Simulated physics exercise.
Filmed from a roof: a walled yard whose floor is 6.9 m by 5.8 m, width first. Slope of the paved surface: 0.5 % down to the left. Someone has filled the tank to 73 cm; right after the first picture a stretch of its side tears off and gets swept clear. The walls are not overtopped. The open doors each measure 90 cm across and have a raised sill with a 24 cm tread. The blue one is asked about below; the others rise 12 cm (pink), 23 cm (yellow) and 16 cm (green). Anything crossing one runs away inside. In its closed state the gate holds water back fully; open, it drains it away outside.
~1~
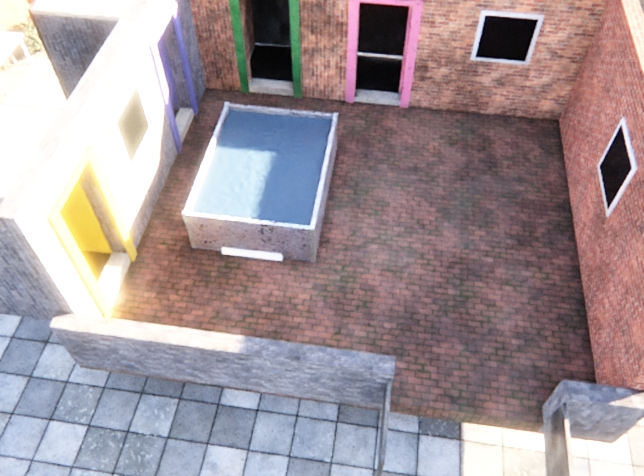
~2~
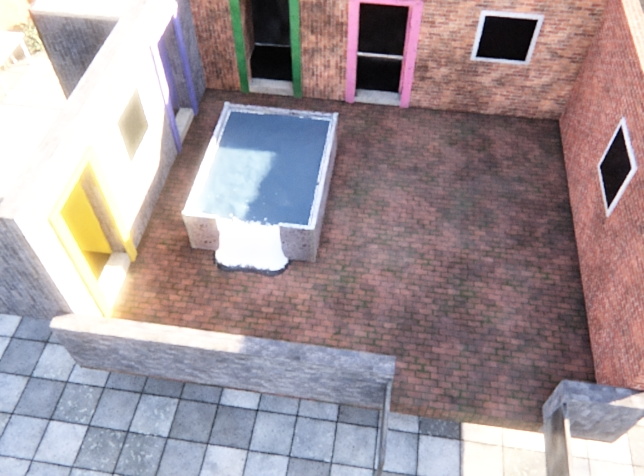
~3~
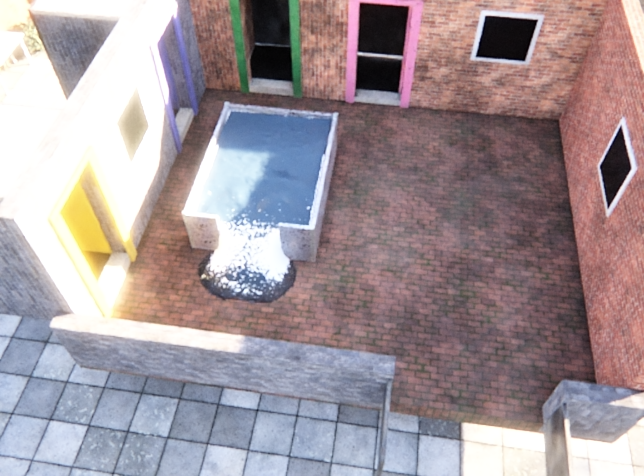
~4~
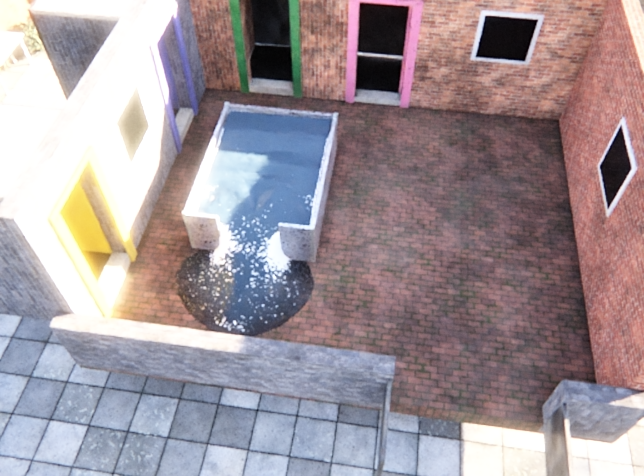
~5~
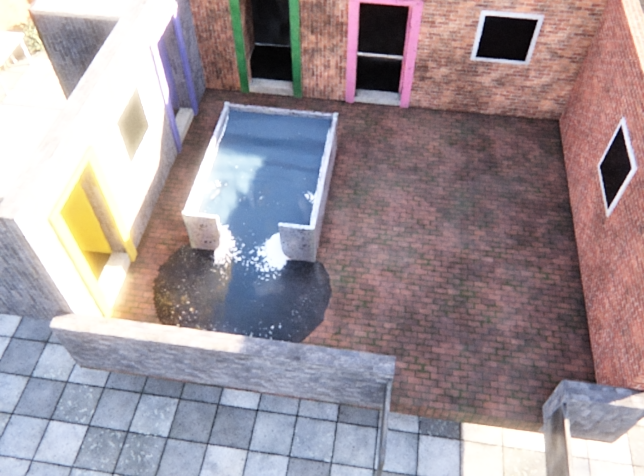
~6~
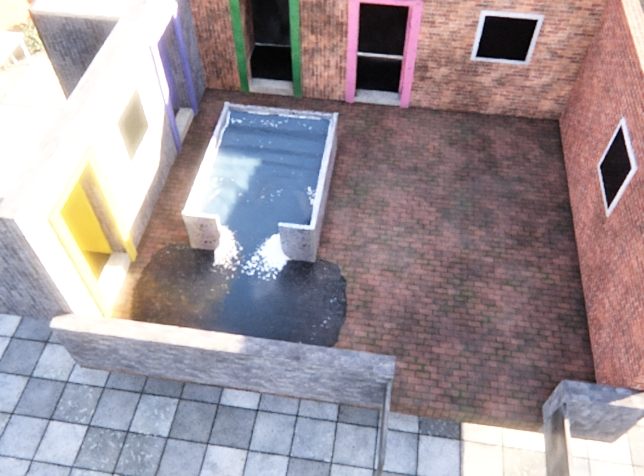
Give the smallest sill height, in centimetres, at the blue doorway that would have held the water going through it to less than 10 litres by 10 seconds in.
The smallest height is about 9.5 cm.
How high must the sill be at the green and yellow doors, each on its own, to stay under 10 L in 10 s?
About 12.0 cm at green and about 24 cm at yellow.
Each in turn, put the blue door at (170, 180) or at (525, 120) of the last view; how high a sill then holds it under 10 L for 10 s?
Minimums: Roughly 7.5 cm and 10.5 cm.
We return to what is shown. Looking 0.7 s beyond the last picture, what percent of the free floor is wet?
Wet share: Around 15 %.
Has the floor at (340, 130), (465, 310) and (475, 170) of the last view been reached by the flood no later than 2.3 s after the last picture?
In the order asked: Untouched, soaked, untouched.
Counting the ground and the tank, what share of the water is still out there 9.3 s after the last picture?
Close to 92 per cent is still present.
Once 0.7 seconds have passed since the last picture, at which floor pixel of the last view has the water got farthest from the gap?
(417, 388).
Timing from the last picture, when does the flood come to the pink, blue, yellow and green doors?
Arrives: Pink 4.5 s / blue 2.4 s / yellow 0.2 s / green 3.0 s.
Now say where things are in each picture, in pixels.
The tank at (266, 164) is whole and still, 73 cm deep; the blue door at (177, 88) is dry, in the first picture.
The front is at (224, 267), 0.3 m from the gap at (252, 241); 0.3 m2 of floor is wet, 73 cm left at the back, in the second picture.
Water pours out at (252, 243) and has run 0.8 m, to (224, 294); about 12 cm deep outside, 73 cm at the back, in the third picture.
Water pours out at (252, 243) and has run 1.4 m, to (221, 330); about 8 cm deep outside, 73 cm at the back, in the fourth picture.
Water pours out at (252, 243) and has run 1.9 m, to a hidden place; about 6 cm deep outside, 73 cm at the back, in the fifth picture.
The gap is at (252, 242), the front 2.0 m out at a hidden place; the back of the tank holds 70 cm; 2.8 m in a straight line remain to the blue door at (177, 88), in the sixth picture.
Then, 0.7 s after the last picture water covers 15 % of the floor, deepest (52 cm) near (97, 344); it has not reached the blue door.
Then, 2.3 s after the last picture water covers 45 % of the floor, deepest (36 cm) near (97, 344); it has not reached the blue door.
Then, 9.3 s after the last picture water covers 95 % of the floor, deepest (14 cm) near (196, 112); 10 cm at the blue door, 0 litres in over its 17 cm sill.
At the blue door as built, the water peaked near 11 cm, 3.9 s after the last picture.
With a sill of 8.5 cm, 14 litres would have come in within the 10 s; with 12 cm, 3 litres. So under 10 litres takes about 9.5 cm.
